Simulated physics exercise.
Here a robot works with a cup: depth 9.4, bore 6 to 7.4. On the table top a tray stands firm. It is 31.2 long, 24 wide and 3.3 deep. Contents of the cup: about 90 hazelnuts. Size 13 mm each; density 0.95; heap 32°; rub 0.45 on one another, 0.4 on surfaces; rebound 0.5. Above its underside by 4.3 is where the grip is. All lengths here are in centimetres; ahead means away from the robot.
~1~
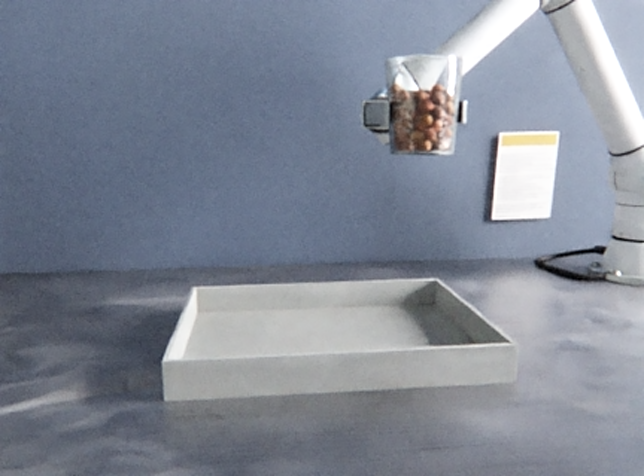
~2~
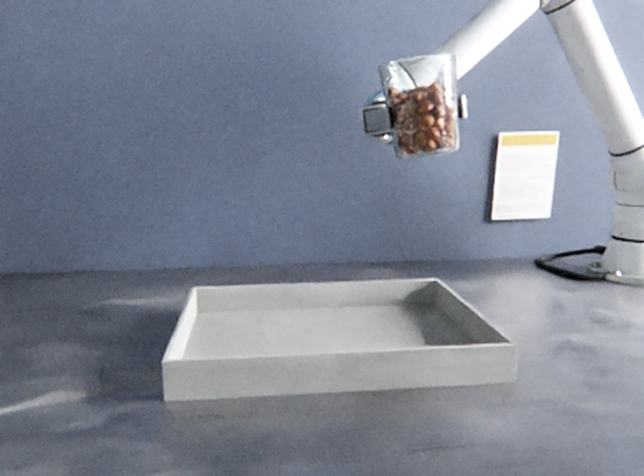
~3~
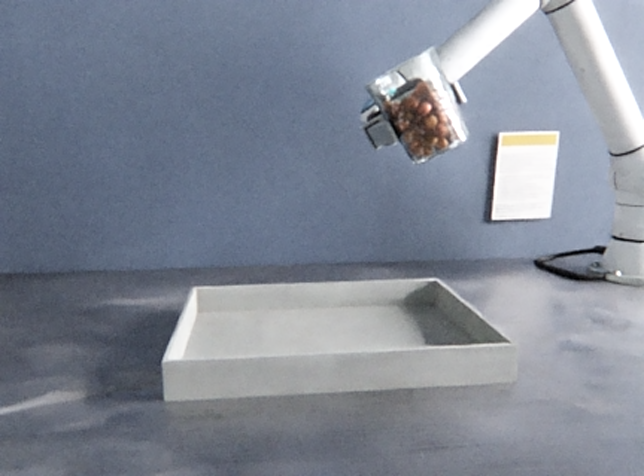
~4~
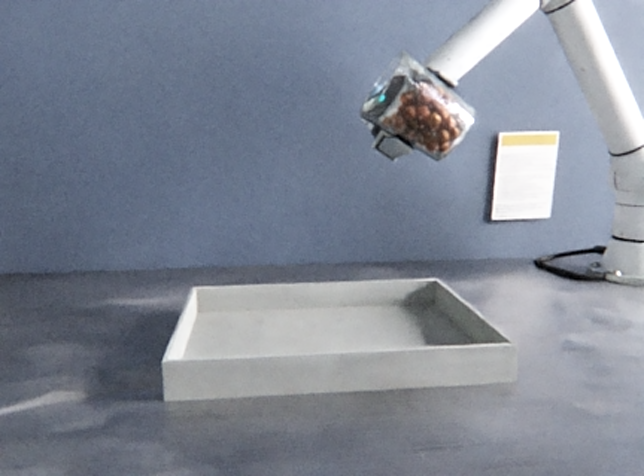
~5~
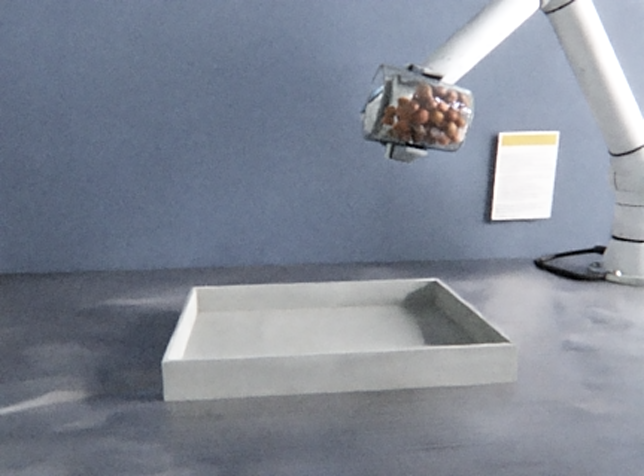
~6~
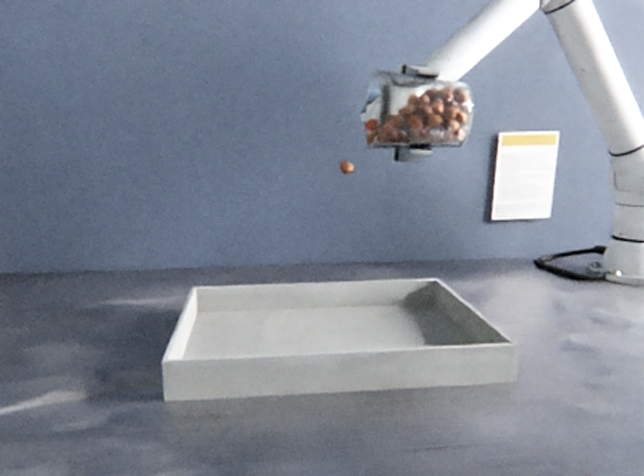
A robot arm tips a clear cup of hazelnuts leftward above a tray, and one drops out.
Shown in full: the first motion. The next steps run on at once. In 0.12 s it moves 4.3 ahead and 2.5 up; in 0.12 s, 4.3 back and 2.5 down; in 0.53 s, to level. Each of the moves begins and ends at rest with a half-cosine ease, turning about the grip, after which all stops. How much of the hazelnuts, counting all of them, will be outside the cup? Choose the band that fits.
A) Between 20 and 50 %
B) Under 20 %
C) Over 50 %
Option C: Over 50 %.
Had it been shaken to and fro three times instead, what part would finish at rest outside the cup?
100 %.
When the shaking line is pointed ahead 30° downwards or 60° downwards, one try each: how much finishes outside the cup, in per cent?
You'd get about 50 per cent with the first setting and about 20 per cent with the second.
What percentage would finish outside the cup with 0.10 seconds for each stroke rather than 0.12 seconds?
In that case around 100 per cent.
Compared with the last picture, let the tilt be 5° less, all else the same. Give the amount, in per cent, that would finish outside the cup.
It would then be near 80 per cent.
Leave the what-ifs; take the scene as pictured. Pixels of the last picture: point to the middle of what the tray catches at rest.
Centre estimate: Around (244, 336).
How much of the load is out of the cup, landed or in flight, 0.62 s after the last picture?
About 90 per cent.
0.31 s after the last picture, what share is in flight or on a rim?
It amounts to roughly 77 in a hundred.
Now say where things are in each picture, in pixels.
Cup middle at (423, 109), level; upper third of the load around (421, 104), from x 395 to 450, top at y 90; 86 in the cup, in the first frame.
Cup middle at (422, 109), tilted 8° forward; upper third of the load around (422, 104), from x 395 to 450, top at y 90, in the second frame.
Cup middle at (421, 110), tilted 30° forward; upper third of the load around (424, 105), from x 390 to 460, top at y 90, in the third frame.
Cup middle at (420, 111), tilted 56° forward; upper third of the load around (426, 103), from x 390 to 465, top at y 90, in the fourth frame.
Cup middle at (419, 112), tilted 78° forward; upper third of the load around (434, 103), from x 390 to 465, top at y 90, in the fifth frame.
Cup middle at (419, 113), tilted 86° forward; upper third of the load around (437, 103), from x 345 to 460, top at y 90; 85 in the cup, 1 in flight or on a rim, in the sixth frame.
Then, 0.31 s after the last picture, tilted 83° forward, highest piece 23 above the table; 11 in the cup, 9 in the tray, 66 in flight or on a rim.
Then, 0.62 s after the last picture, tilted 17° forward, highest piece 26 above the table; 78 in the tray, 7 in the cup, 1 on the table or floor.
Then, 0.97 s after the last picture, level, highest piece 23 above the table; 78 in the tray, 7 in the cup, 1 on the table or floor.
Then, 2.02 s after the last picture, level, highest piece 23 above the table; 78 in the tray, 7 in the cup, 1 on the table or floor.
Final count, 78 in the tray, 7 in the cup, 1 on the table or floor. That is 92 % outside the cup.
